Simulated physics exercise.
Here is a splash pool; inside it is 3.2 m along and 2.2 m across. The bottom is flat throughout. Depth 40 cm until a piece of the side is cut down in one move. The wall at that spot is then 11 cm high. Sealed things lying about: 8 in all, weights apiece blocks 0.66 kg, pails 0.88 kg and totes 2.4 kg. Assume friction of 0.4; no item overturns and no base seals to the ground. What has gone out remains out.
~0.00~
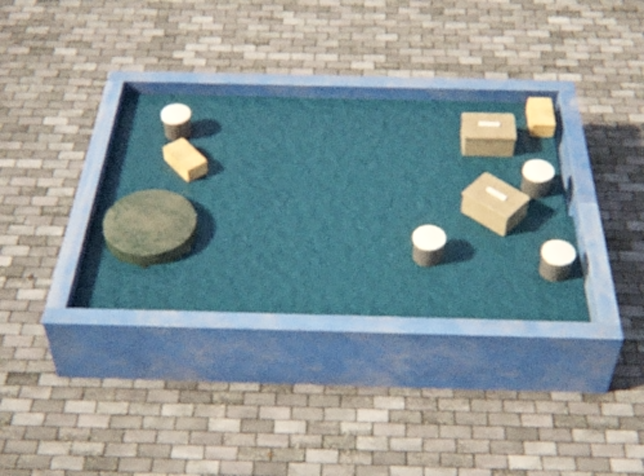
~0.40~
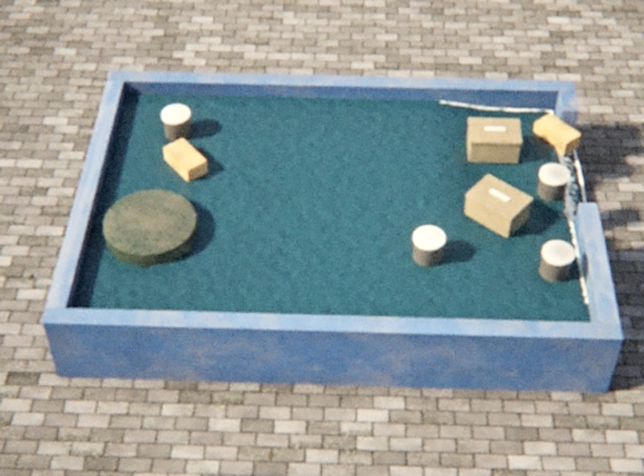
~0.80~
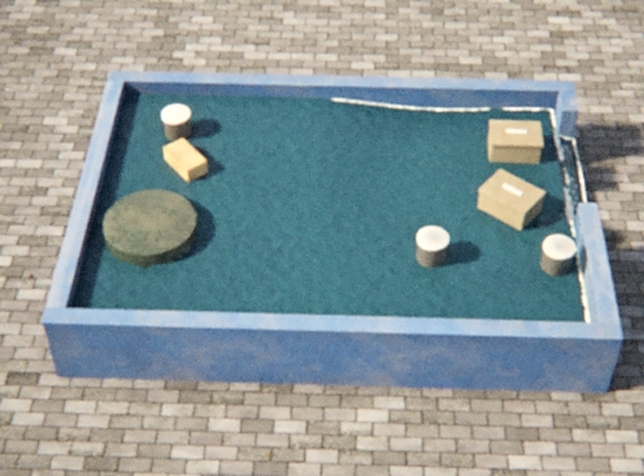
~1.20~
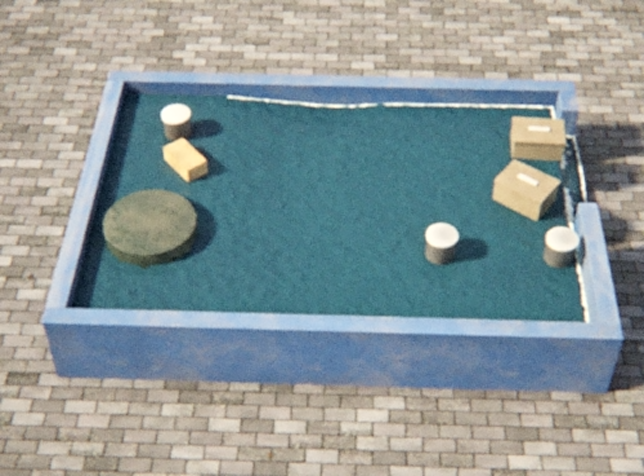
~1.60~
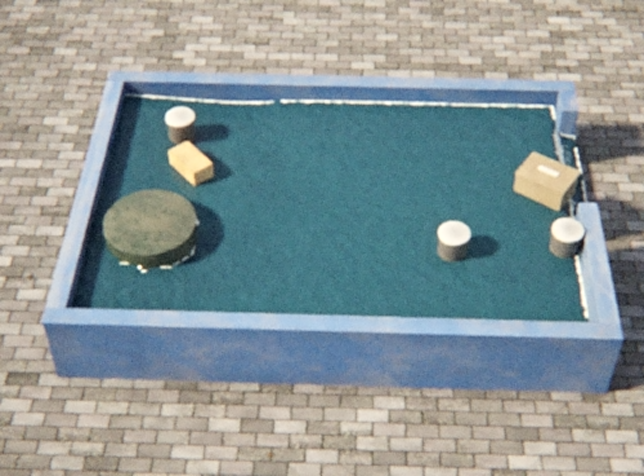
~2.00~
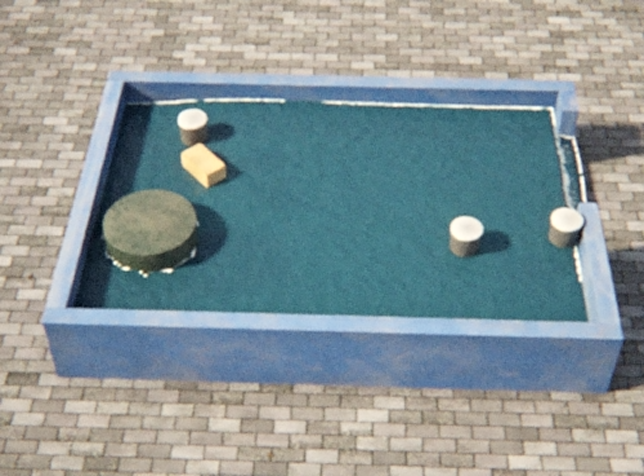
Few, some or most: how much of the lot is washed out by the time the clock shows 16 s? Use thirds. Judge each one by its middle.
That adds up to two thirds at minimum.
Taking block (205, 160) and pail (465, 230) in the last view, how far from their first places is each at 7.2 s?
Log: Item 1 at 40 cm, item 2 washed out.
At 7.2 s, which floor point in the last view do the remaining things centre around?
At about (235, 190).
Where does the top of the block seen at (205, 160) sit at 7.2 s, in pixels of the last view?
Estimated top position: Near (244, 171).
After 3.2 s 5 of 8 are out; 3 afloat.
After 7.2 s 6 of 8 are out; 2 afloat.
After 12.0 s 6 of 8 are out; 2 afloat.
After 16.0 s 6 of 8 are out; 2 afloat.
